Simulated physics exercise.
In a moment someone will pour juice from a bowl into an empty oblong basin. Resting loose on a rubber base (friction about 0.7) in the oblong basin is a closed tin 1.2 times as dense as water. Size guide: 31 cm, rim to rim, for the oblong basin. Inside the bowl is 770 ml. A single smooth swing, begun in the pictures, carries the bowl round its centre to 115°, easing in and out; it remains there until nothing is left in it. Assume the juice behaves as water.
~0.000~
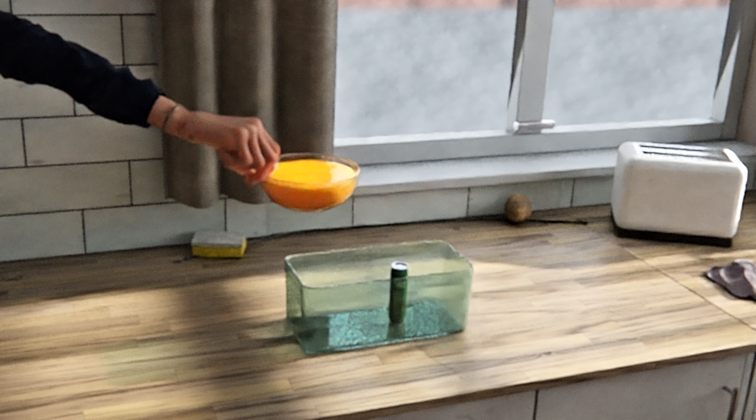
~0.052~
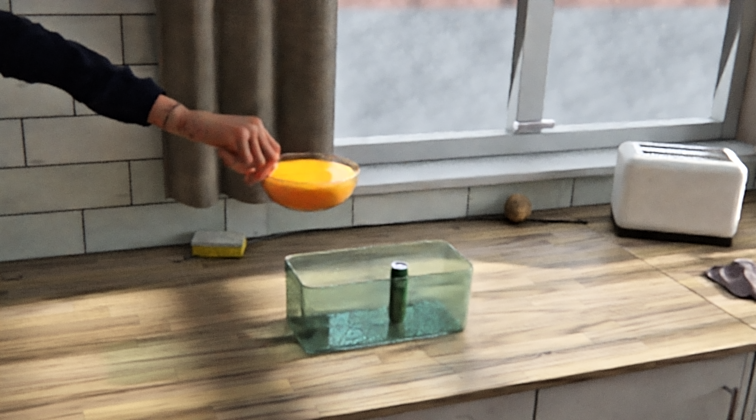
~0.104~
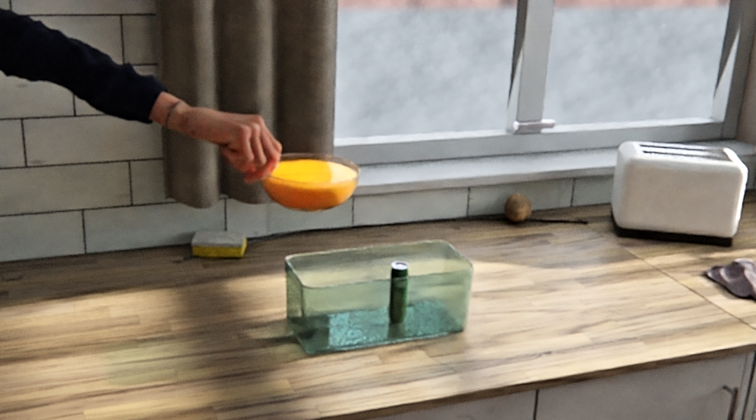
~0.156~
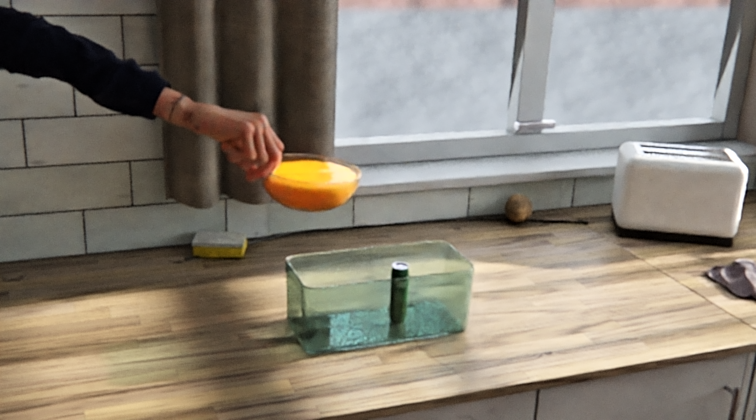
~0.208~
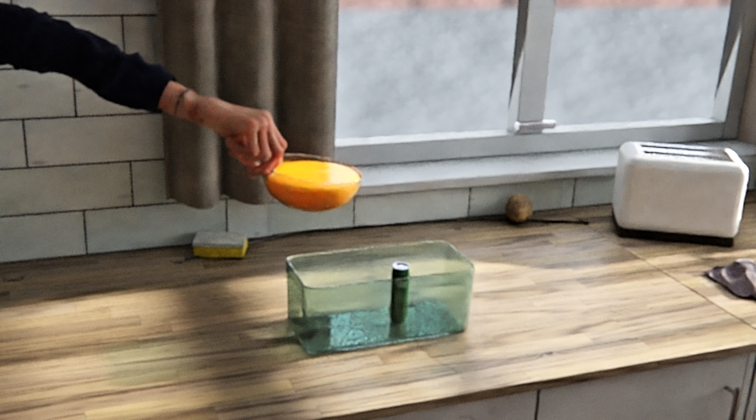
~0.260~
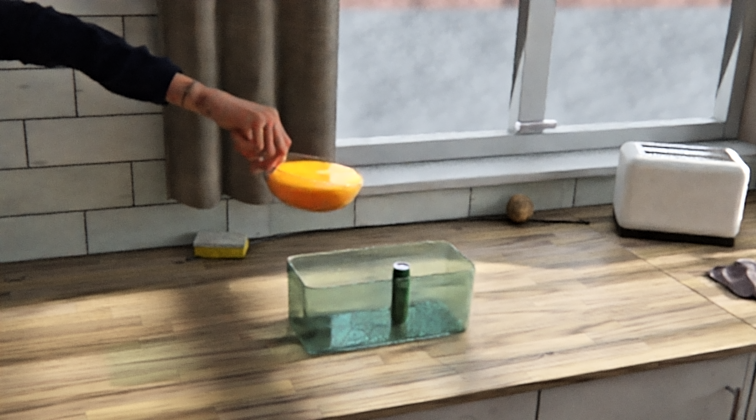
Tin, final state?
Odds are it weathers it.
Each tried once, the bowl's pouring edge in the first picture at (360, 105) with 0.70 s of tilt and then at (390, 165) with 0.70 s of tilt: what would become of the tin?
Try 1: Still standing; try 2: Still standing.
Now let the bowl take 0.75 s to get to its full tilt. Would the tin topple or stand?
Result: Tin tipped over.
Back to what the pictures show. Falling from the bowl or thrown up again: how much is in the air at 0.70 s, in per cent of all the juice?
40 per cent.
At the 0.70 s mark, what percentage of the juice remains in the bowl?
24 %.
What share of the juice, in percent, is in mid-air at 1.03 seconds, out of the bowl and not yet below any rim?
2 in a hundred, give or take.
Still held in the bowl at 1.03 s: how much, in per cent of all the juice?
About 0 percent.
By 0.70 s the tilt is 70° and 23 per cent is still to pour; the tin stands where it began.
By 1.03 s the tilt is 107° and 0 per cent is still to pour; the tin stands where it began.
By 1.37 s the tilt is 115° and 0 per cent is still to pour; the tin stands where it began.
By 1.74 s the tilt is 115° and 0 per cent is still to pour; the tin stands where it began.
At rest the tin stands where it began.
